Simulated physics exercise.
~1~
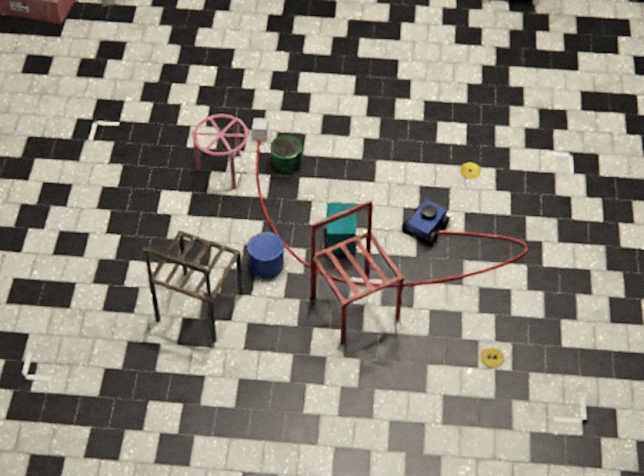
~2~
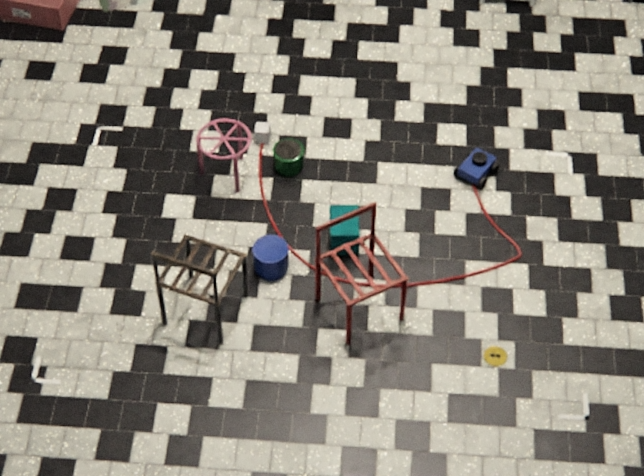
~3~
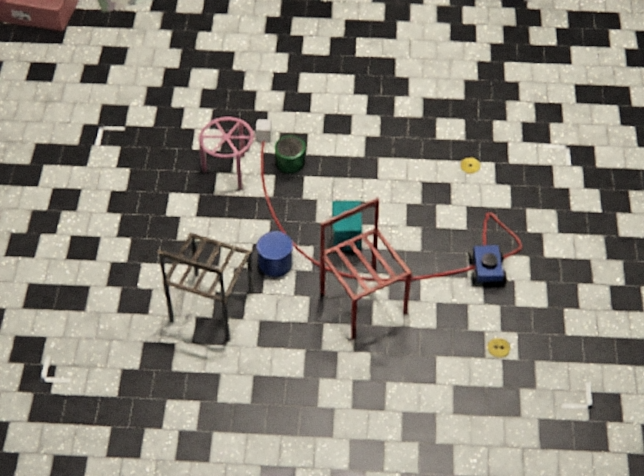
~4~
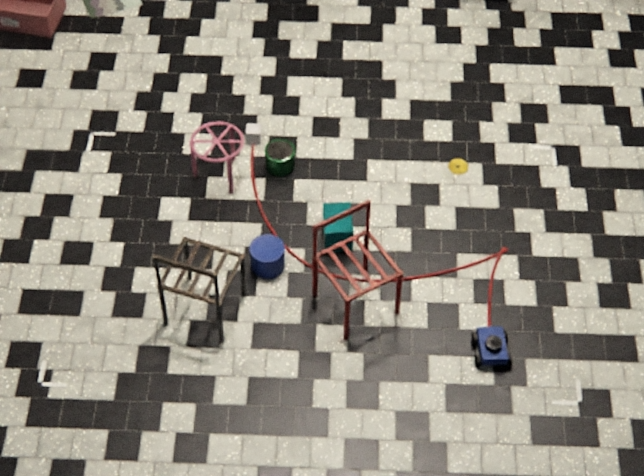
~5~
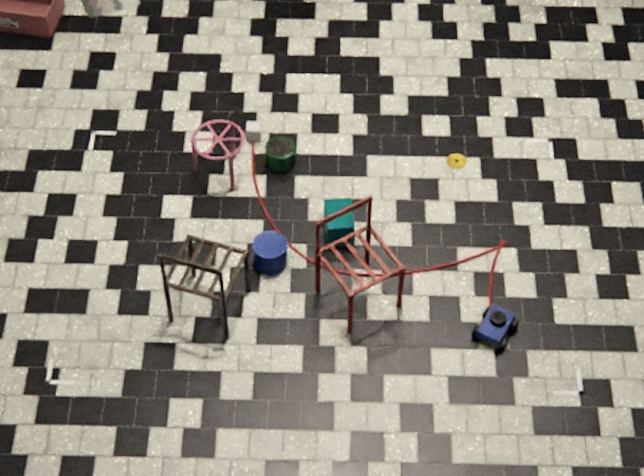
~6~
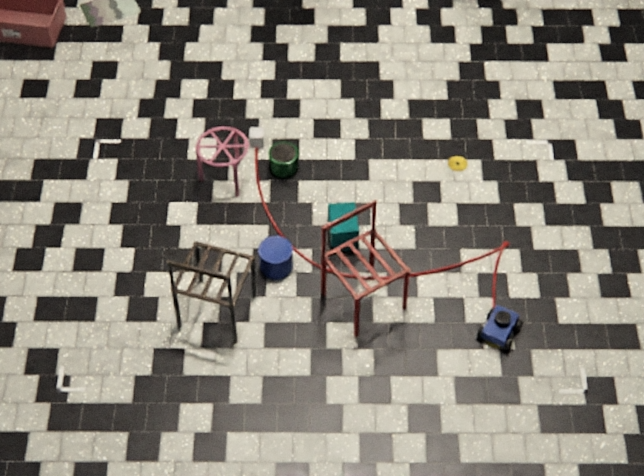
On a floor of black and white tiles, a small blue cart trails a red lead that winds past a pink stool, a green pot, a teal box, a blue bin and two chairs, one black and one red. The cart first moves right and up, stopping over the upper yellow mark. It then heads down, uncovering that mark and leaving the lead bent in a loop beside it. Continuing down, it reaches the lower yellow mark and covers it. There it stays, turning slightly, while the stool, pot, box, bin and chairs remain standing in their places.
